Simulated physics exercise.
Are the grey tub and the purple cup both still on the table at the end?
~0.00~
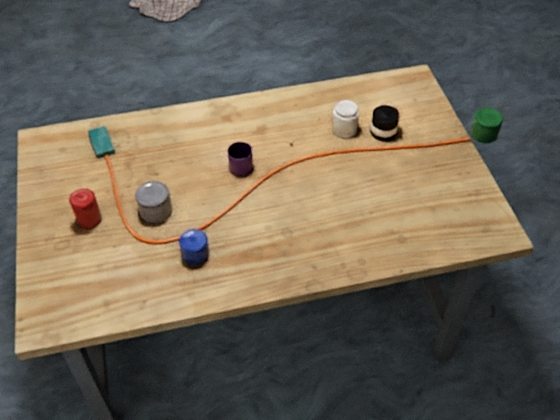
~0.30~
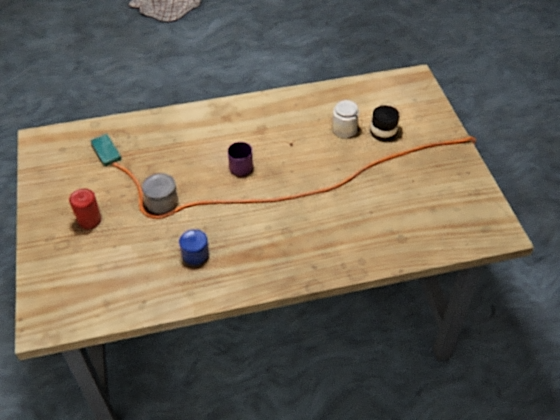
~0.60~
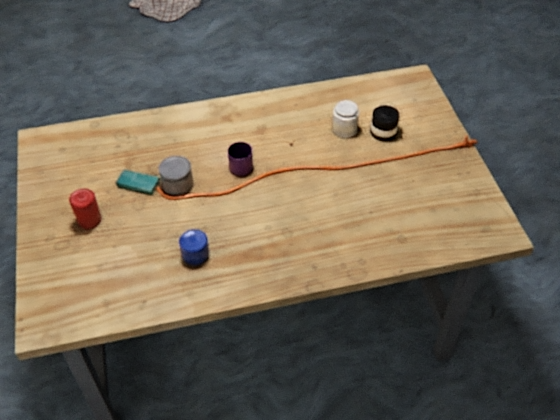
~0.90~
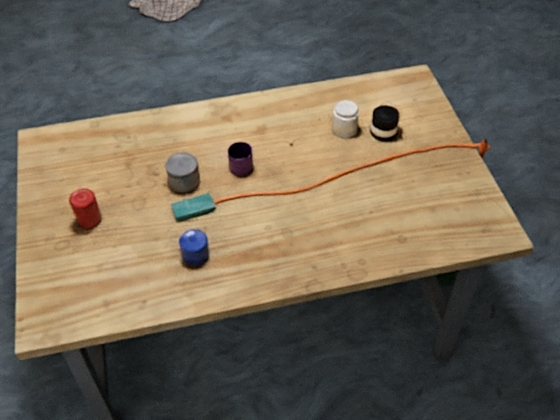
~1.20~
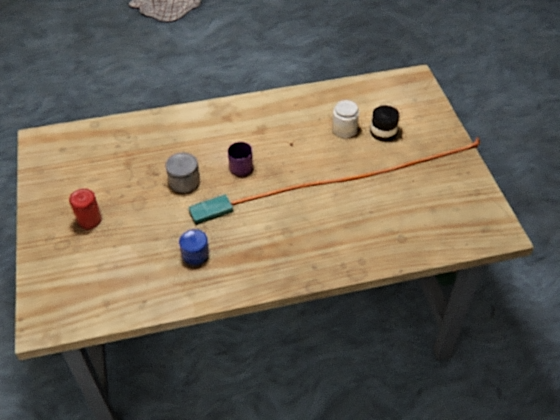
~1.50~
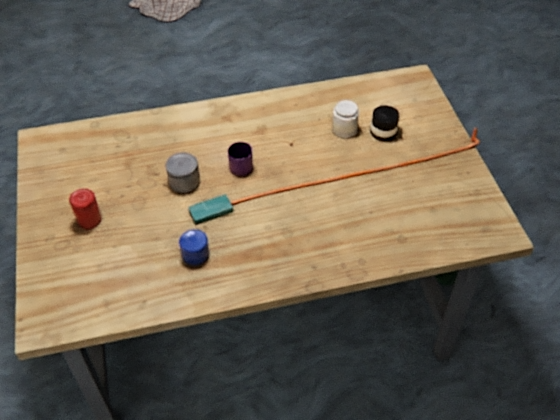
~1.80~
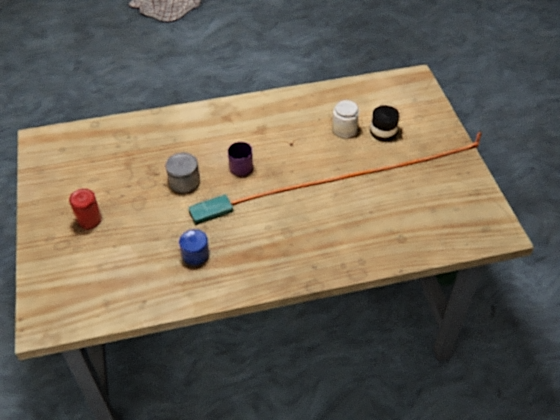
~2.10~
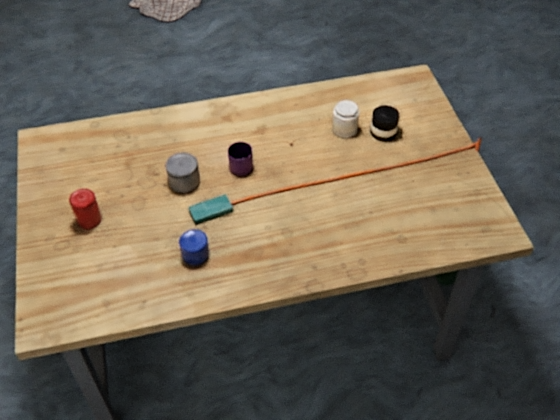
Yes, both are still on the table. The grey tub ends up a little to the right of where it began, and the purple cup stays in its place.
